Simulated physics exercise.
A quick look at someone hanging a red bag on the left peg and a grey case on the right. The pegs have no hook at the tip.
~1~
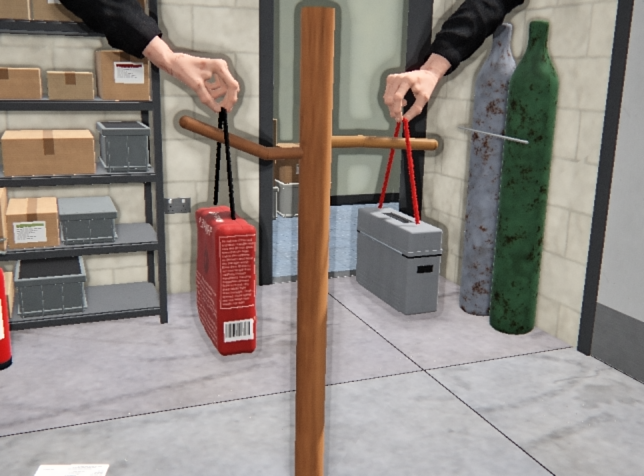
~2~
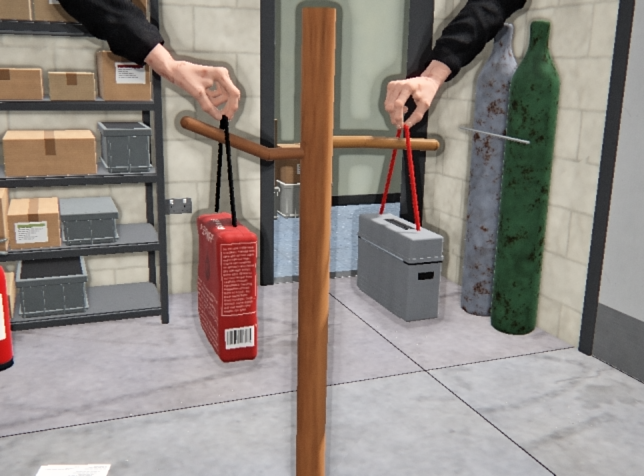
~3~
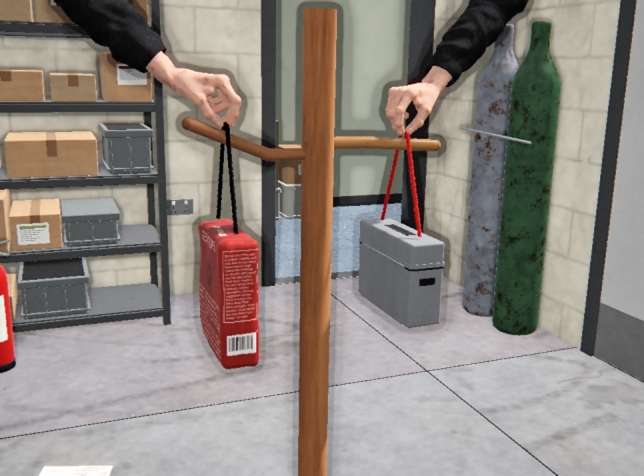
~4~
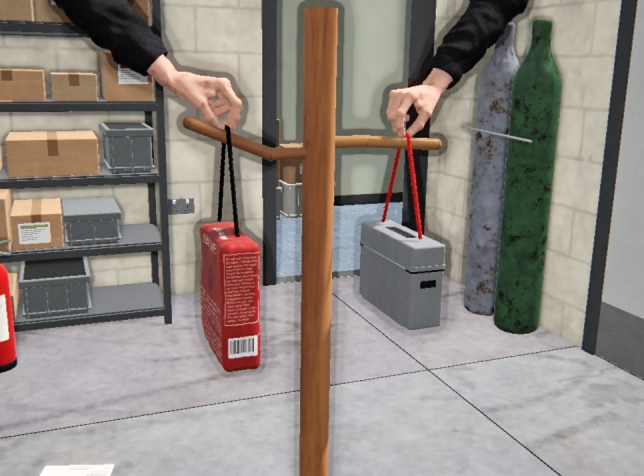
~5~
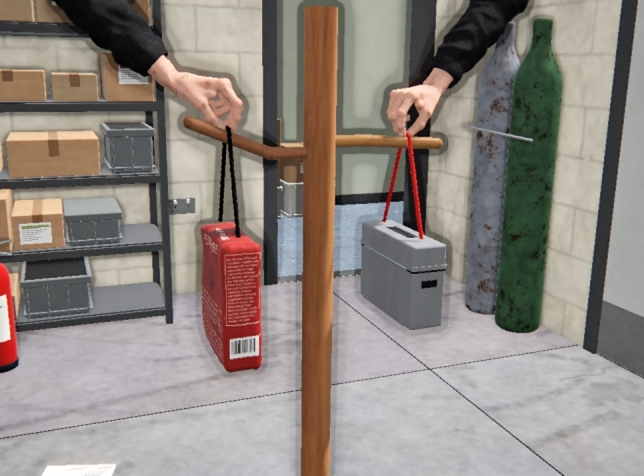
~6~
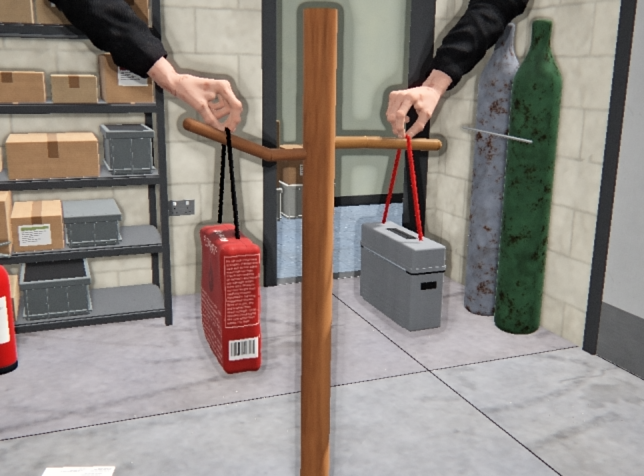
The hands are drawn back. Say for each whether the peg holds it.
The red bag remains on its peg and the grey case stays hanging.
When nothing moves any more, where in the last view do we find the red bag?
Near (275, 310).
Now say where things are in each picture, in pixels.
The first picture shows red bag (225, 278); grey case (396, 257); left peg tip (186, 122); right peg tip (433, 145).
The second picture shows red bag (226, 285); grey case (397, 264).
The third picture shows red bag (228, 291); grey case (398, 269).
The fourth picture shows red bag (229, 294); grey case (399, 272).
The fifth picture shows red bag (230, 294); grey case (400, 271).
The sixth picture shows red bag (229, 296); grey case (399, 273); left peg tip (189, 124), pointing up; right peg tip (436, 145), about level.
Then, 0.34 s on from there, red bag still up near (234, 300); grey case still up near (399, 274).
Then, 0.78 s on from there, red bag still up near (258, 305); grey case still up near (402, 275).
In the end, red bag still up near (275, 310); grey case still up near (401, 275). The red bag stays hanging and the grey case holds on.
